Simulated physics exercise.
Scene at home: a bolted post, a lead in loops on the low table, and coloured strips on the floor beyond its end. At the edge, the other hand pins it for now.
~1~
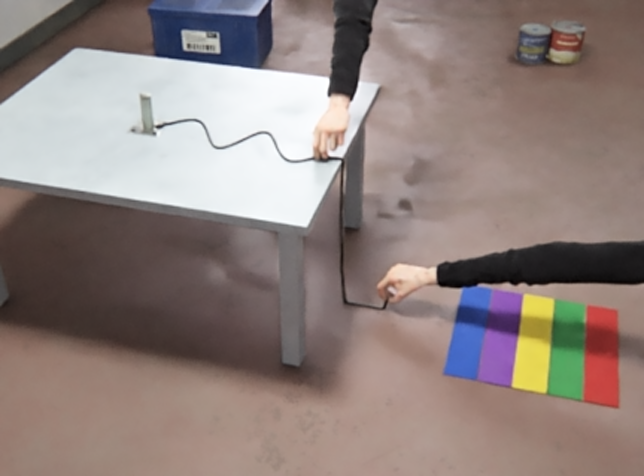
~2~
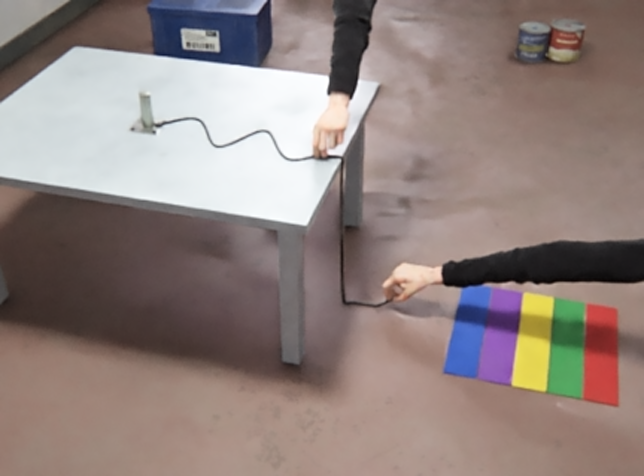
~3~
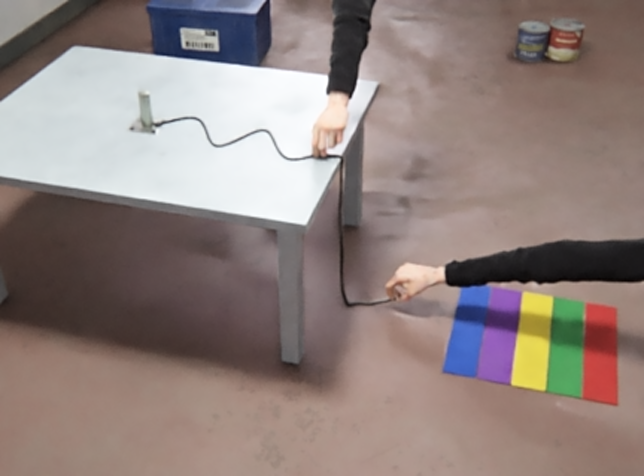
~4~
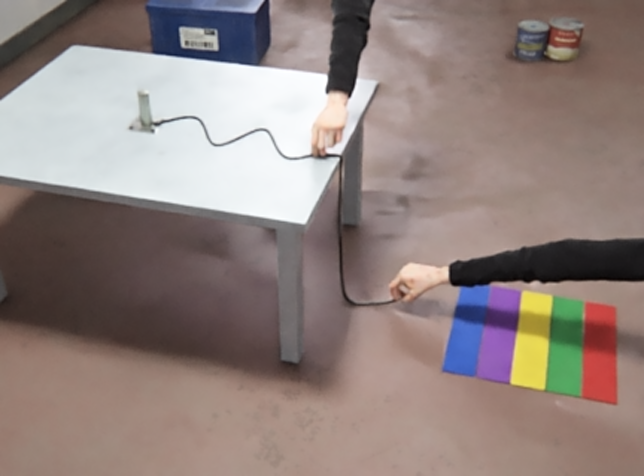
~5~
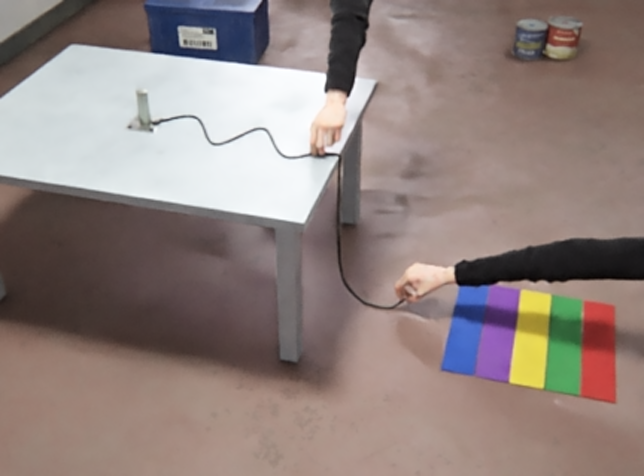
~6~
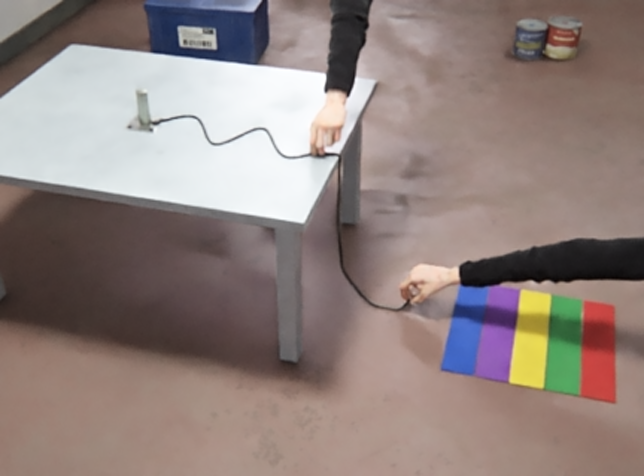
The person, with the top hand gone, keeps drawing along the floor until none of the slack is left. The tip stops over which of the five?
Over the red strip.
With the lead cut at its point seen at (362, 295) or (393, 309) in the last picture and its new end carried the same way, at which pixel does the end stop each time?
For the first cut it's about (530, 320), and for the second about (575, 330).
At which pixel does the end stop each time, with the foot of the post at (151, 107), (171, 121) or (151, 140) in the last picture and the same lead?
Going through the tries, you get (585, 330), then (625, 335), then (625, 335).
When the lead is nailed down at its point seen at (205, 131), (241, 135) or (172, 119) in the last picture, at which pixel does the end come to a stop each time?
Pixel places, try by try: (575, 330), (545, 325), (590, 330).
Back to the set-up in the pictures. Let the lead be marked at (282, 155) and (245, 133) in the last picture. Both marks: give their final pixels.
(361, 173) and (288, 146).
A little later, end near (533, 321); over yellow.
Next, end near (577, 329); over green.
When it is tight, end near (602, 333); over red. It gets as far as the red strip.
